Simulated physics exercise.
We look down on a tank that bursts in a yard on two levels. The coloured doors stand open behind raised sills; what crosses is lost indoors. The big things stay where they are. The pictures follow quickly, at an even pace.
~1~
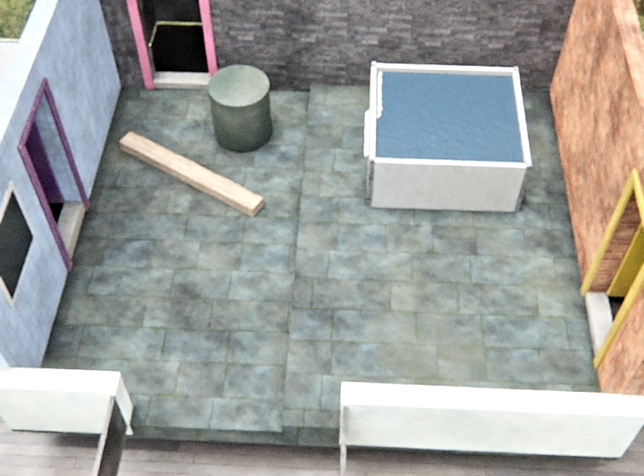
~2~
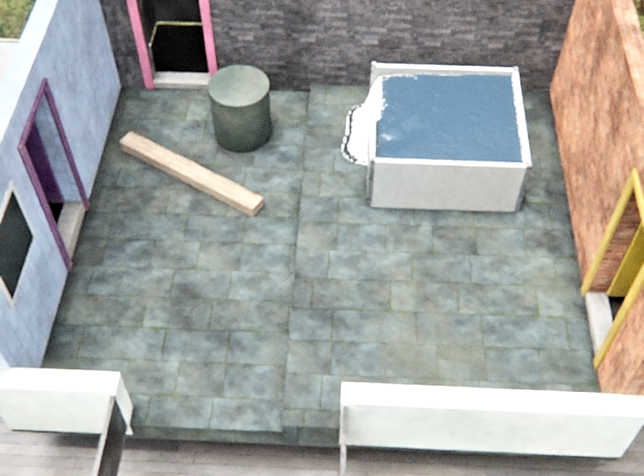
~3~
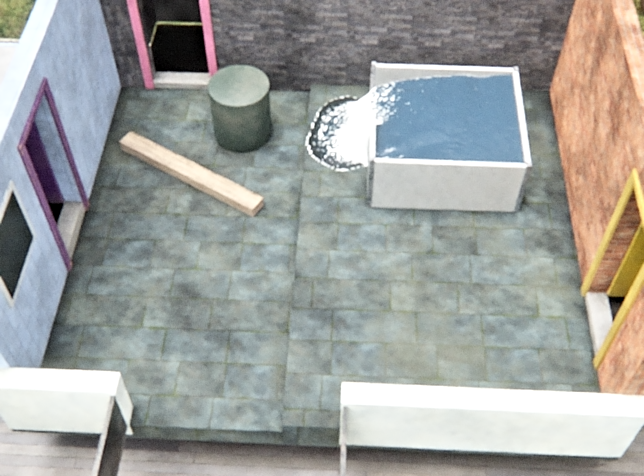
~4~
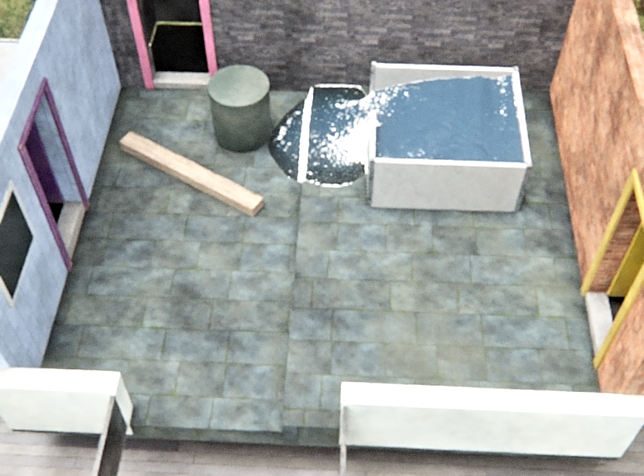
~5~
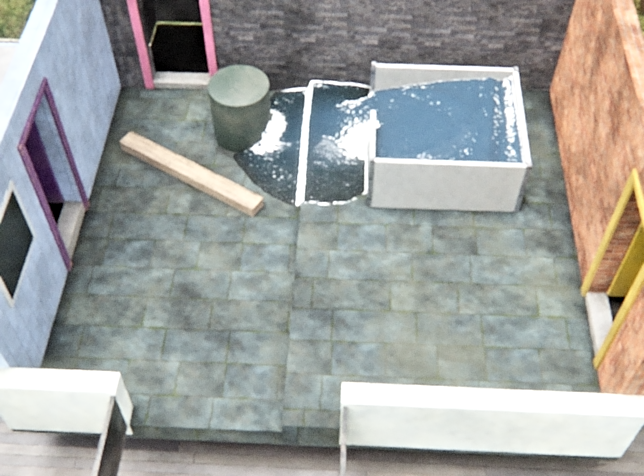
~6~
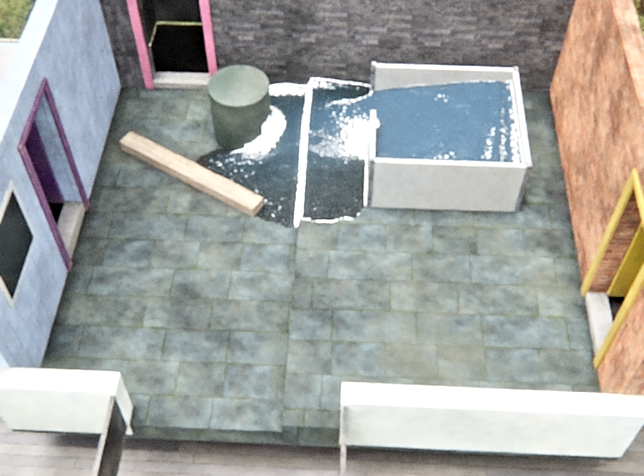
White tank in a tiled yard bursting on its left side, water pouring out and spreading left around a green cylinder to a wooden beam.
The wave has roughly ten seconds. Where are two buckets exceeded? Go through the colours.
The pink door floods; the yellow door holds within the limit; the purple door holds within the limit.
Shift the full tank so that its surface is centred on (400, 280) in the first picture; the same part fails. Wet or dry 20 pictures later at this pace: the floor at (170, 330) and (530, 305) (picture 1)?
One after the other: Wet, clear.
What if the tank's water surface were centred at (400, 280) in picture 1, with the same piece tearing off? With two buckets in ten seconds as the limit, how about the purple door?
The purple door passes that mark.
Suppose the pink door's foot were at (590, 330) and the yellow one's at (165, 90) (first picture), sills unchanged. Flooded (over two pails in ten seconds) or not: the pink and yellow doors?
One by one: The pink one is under, the yellow one lets more in.
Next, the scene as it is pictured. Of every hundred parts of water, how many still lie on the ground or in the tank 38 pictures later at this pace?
Roughly 88 per cent.
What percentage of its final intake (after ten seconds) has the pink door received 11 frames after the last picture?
About 0 per cent.
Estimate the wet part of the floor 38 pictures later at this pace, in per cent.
About 55 per cent.
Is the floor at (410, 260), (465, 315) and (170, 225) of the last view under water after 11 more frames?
In that order: No water, dry, awash.
A moment on, water covers 25 % of the floor; the pink door wet at the sill, nothing in, the yellow door not reached, the purple door not reached.
Next, water covers 40 % of the floor; the pink door under two buckets in, the yellow door not reached, the purple door wet at the sill, nothing in.
Then, water covers 55 % of the floor; the pink door under two buckets in, the yellow door not reached, the purple door wet at the sill, nothing in.
Later, water covers 55 % of the floor; the pink door far over two buckets in, the yellow door not reached, the purple door wet at the sill, nothing in.
In the end, water covers 55 % of the floor; the pink door far over two buckets in, the yellow door not reached, the purple door wet at the sill, nothing in.
